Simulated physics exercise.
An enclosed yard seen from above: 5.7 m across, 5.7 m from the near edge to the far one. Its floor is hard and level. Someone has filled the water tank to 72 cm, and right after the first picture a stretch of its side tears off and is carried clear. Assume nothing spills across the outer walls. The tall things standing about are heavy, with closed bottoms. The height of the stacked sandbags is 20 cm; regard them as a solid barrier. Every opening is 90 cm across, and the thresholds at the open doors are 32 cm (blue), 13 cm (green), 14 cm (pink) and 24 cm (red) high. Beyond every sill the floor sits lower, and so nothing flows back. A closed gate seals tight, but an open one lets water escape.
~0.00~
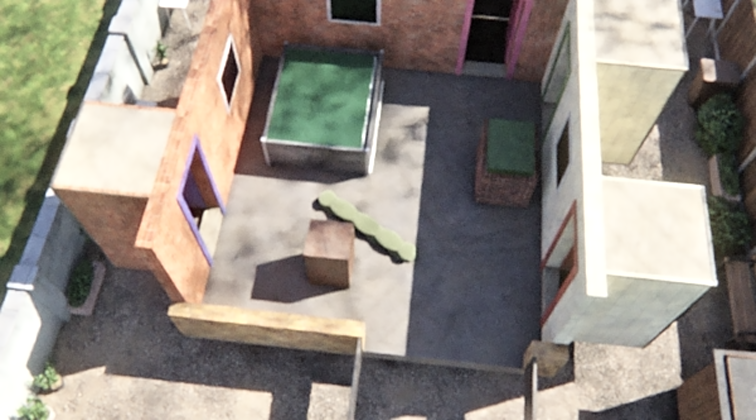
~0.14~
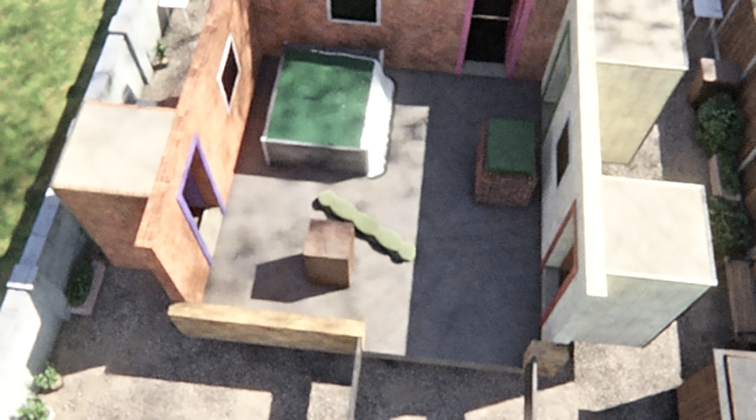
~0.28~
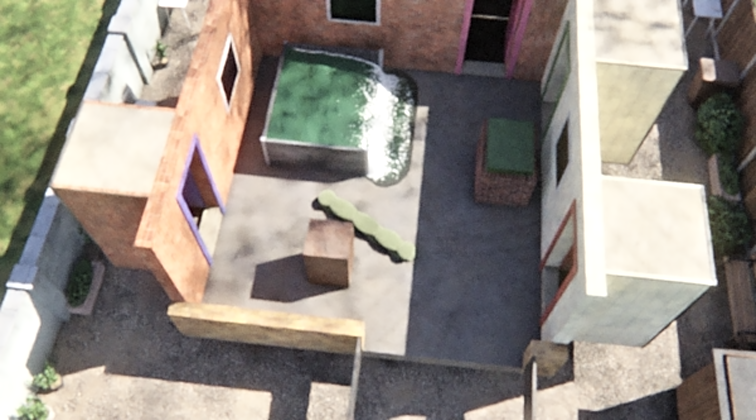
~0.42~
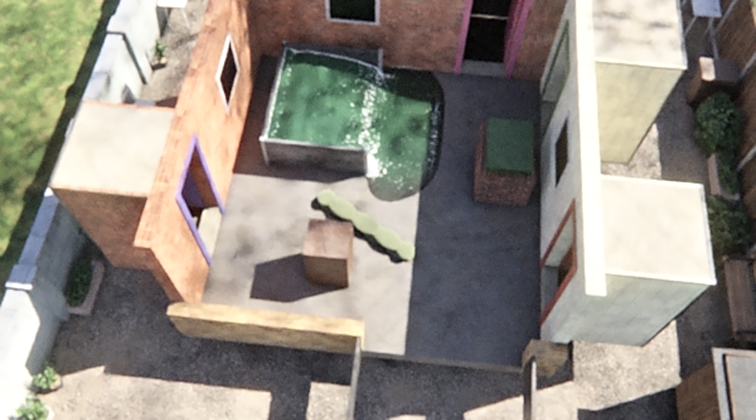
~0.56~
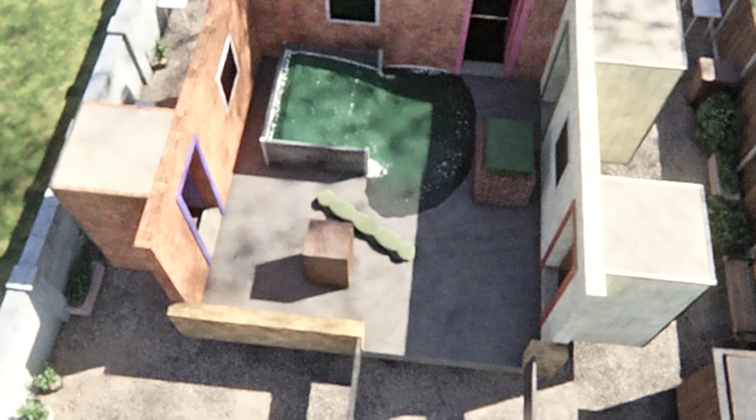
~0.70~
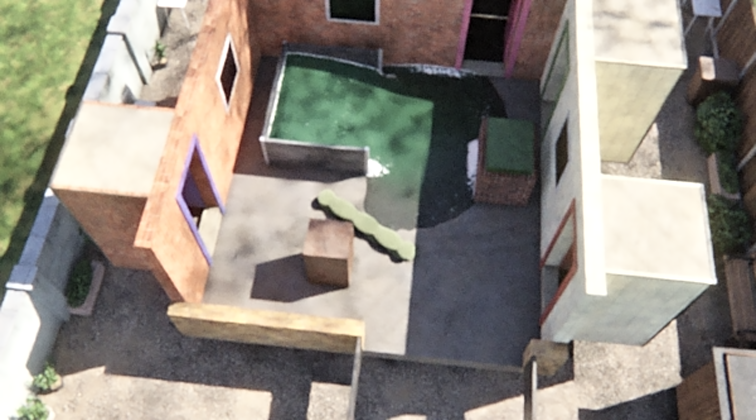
The clip opens on a walled yard seen from above, with a green-topped tank of still water near the back left. The tank's right side breaks open and water gushes out in a white-edged burst, then spreads as a dark green sheet across the floor, reaching the brick block at right.
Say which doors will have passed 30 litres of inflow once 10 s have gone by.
One by one: At the blue door it looks set to land under the limit; at the green door it looks set to land over the limit; at the pink door it looks set to land over the limit; at the red door it looks set to land under the limit.
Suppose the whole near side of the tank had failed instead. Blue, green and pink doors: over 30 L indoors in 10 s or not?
Blue door doesn't reach it, green door doesn't reach it, pink door doesn't reach it.
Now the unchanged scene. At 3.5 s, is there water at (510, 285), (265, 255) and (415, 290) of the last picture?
First spot submerged, second not yet wet, third submerged.
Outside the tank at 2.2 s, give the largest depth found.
Around 48 centimetres deep.
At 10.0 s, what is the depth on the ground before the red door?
It's about 7.0 cm.
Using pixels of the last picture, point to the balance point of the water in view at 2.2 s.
About (425, 140).
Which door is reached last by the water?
Door: Blue.
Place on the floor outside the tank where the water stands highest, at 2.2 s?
Roughly (536, 91).
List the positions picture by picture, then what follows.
In the first picture, still water, 72 cm deep, in the water tank at (325, 97).
In the second picture, the front is at (371, 176), 1.2 m from the gap at (373, 117); 0.5 m2 of floor is under water; 72 cm left at the back of the water tank.
In the third picture, water pours out at (373, 118) and has run 1.4 m, to (386, 183); typically 13 cm deep outside, 72 cm at the water tank's back.
In the fourth picture, water pours out at (372, 118) and has run 1.7 m, to (410, 191); typically 11 cm deep outside, 67 cm at the water tank's back.
In the fifth picture, the front is at (455, 75), 2.1 m from the gap at (372, 119); 5.3 m2 of floor is under water; 60 cm left at the back of the water tank.
In the sixth picture, the front is at a hidden place, 2.6 m from the gap at (372, 118); 7.0 m2 of floor is under water; 61 cm left at the back of the water tank.
After 1.4 s water covers 40 % of the floor and is deepest (46 cm) near (536, 84); blue door not reached, green door 30 cm at the sill, 65 L in, pink door 16 cm at the sill, 0 L in, red door not reached.
After 2.2 s water covers 50 % of the floor and is deepest (48 cm) near (536, 91); blue door not reached, green door 41 cm at the sill, 233 L in, pink door 16 cm at the sill, 1 L in, red door 13 cm at the sill, 0 L in.
After 3.5 s water covers 60 % of the floor and is deepest (28 cm) near (461, 121); blue door not reached, green door 27 cm at the sill, 409 L in, pink door 24 cm at the sill, 50 L in, red door 13 cm at the sill, 0 L in.
After 6.0 s water covers 65 % of the floor and is deepest (18 cm) near (261, 59); blue door not reached, green door 12 cm at the sill, 469 L in, pink door 11 cm at the sill, 82 L in, red door 5 cm at the sill, 0 L in.
After 10.0 s water covers 75 % of the floor and is deepest (9 cm) near (405, 123); blue door 4 cm at the sill, 0 L in, green door 5 cm at the sill, 469 L in, pink door 4 cm at the sill, 83 L in, red door 7 cm at the sill, 0 L in.
